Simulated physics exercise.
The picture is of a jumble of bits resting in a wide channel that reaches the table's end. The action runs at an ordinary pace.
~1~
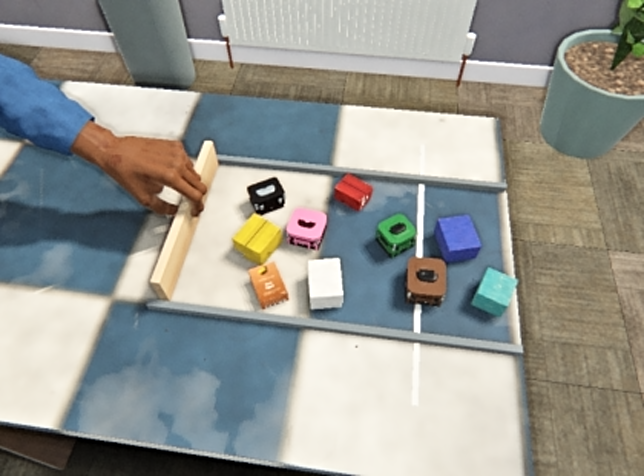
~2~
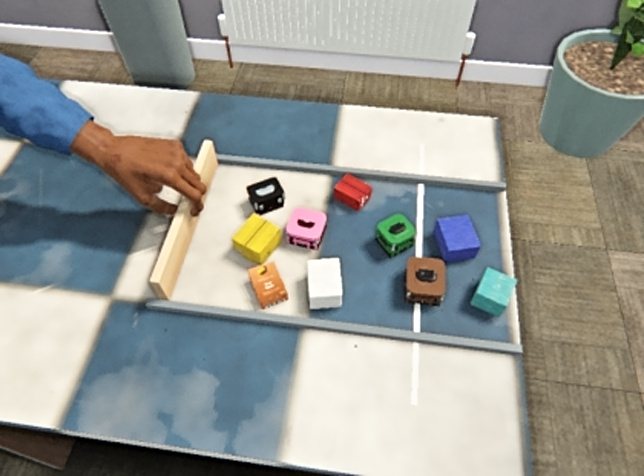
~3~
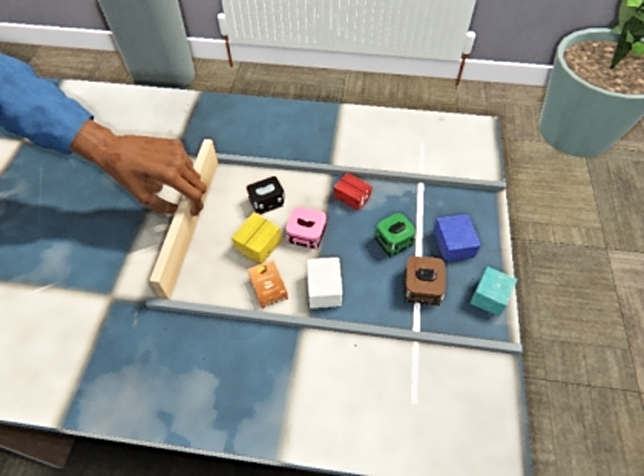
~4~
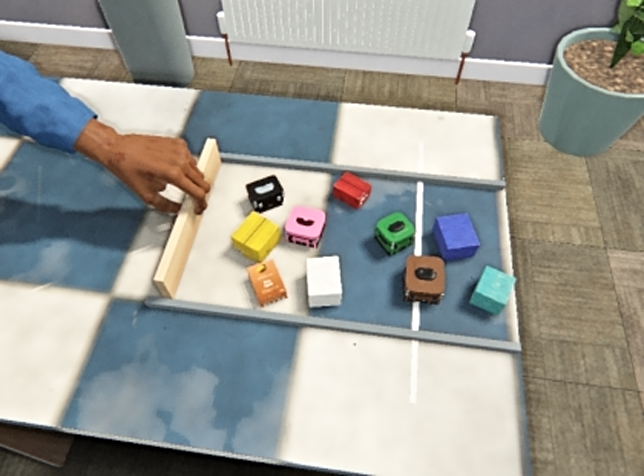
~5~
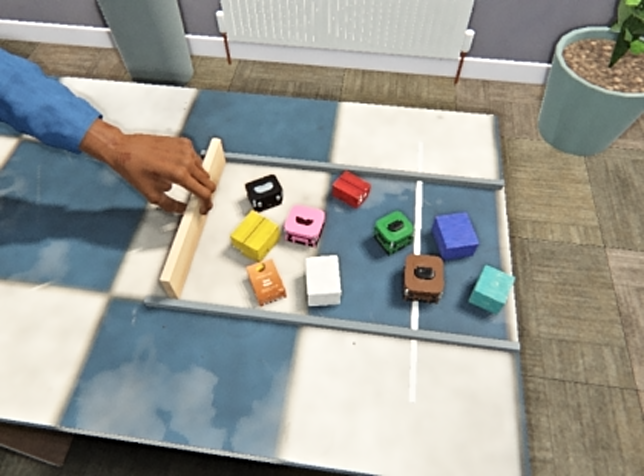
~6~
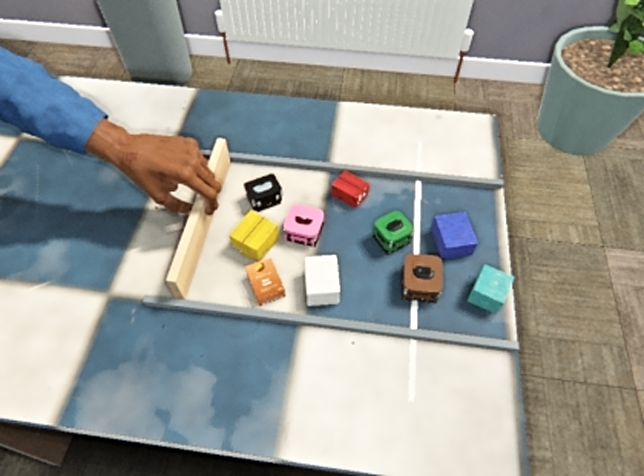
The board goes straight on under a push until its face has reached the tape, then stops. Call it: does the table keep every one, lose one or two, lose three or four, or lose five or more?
It loses one or two.
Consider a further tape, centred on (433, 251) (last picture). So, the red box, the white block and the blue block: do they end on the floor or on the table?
First the red box, which stays on top, then the white block, which stays on top, and the blue block, which leaves the top.
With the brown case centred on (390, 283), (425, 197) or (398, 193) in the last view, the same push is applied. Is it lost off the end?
Well, in that order it stays aboard, stays aboard and stays aboard.
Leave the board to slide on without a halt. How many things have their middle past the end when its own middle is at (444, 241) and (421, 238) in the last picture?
At the first place it's 4, at the second 2.
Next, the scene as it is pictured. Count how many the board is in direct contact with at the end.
The count in contact is 4.
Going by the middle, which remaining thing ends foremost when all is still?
The foremost one is the green case.
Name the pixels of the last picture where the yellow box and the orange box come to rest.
The yellow box stops around (434, 257); the orange box around (430, 311).
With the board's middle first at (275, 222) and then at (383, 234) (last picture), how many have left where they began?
One spot: 4. Other spot: 10.
A little later, none off yet; turquoise block at rest near (491, 289); blue block at rest near (454, 236); brown case at rest near (422, 278).
Next, none off yet; turquoise block at rest near (491, 289); blue block shifted a little near (467, 236); brown case at rest near (423, 279).
When it is over, the number that fall off is one or two; down, blue block and turquoise block.
